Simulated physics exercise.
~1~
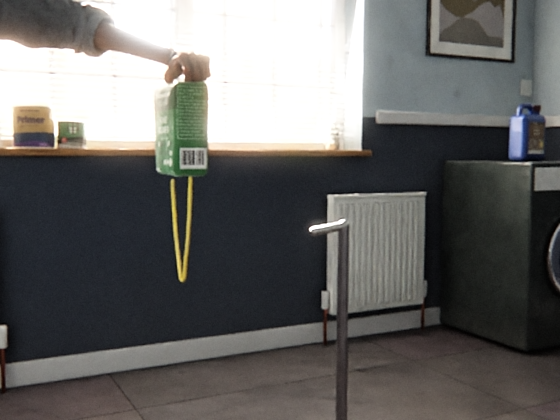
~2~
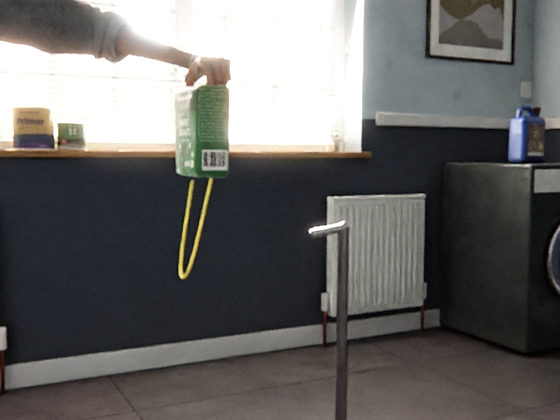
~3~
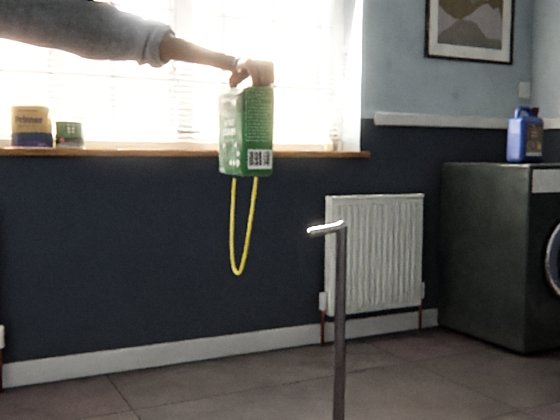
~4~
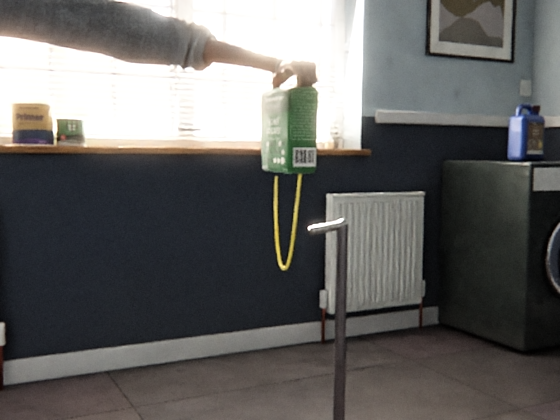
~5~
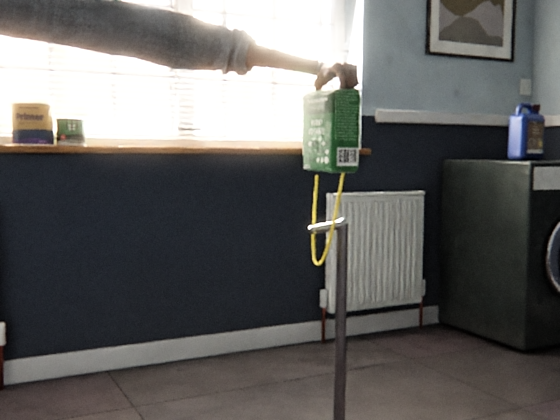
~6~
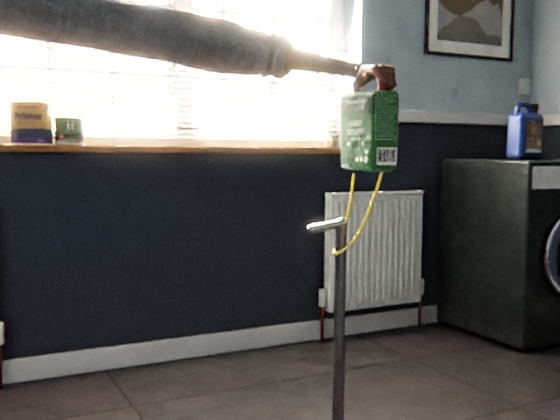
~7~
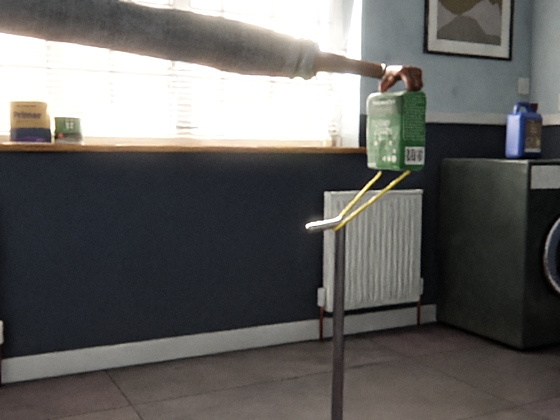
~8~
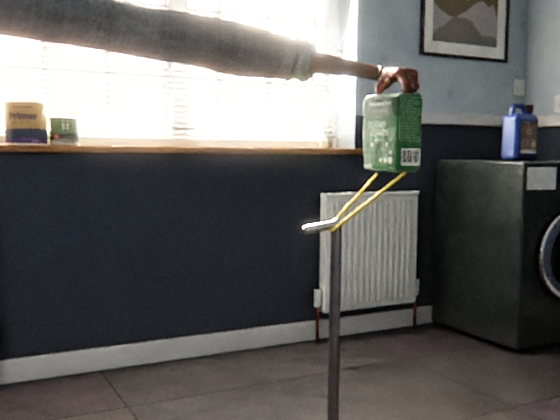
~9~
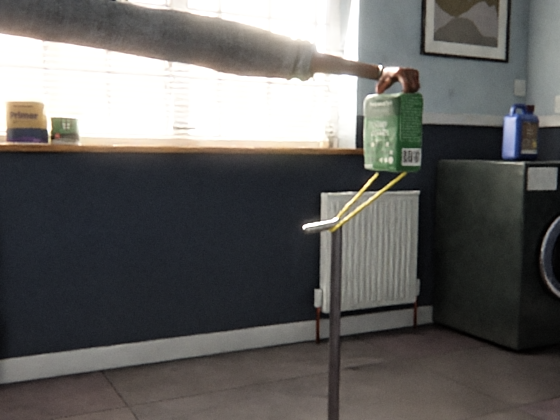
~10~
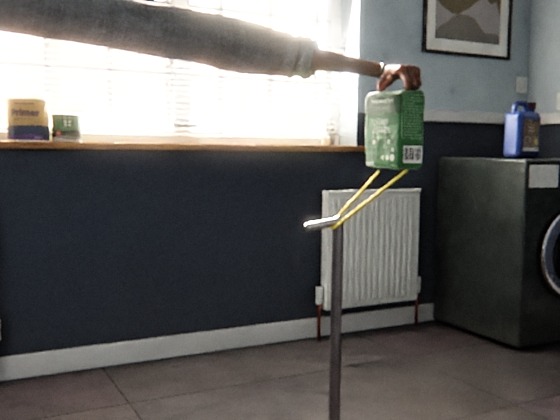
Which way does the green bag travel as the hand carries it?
The green bag moves to the right, going past the metal post before it stops.
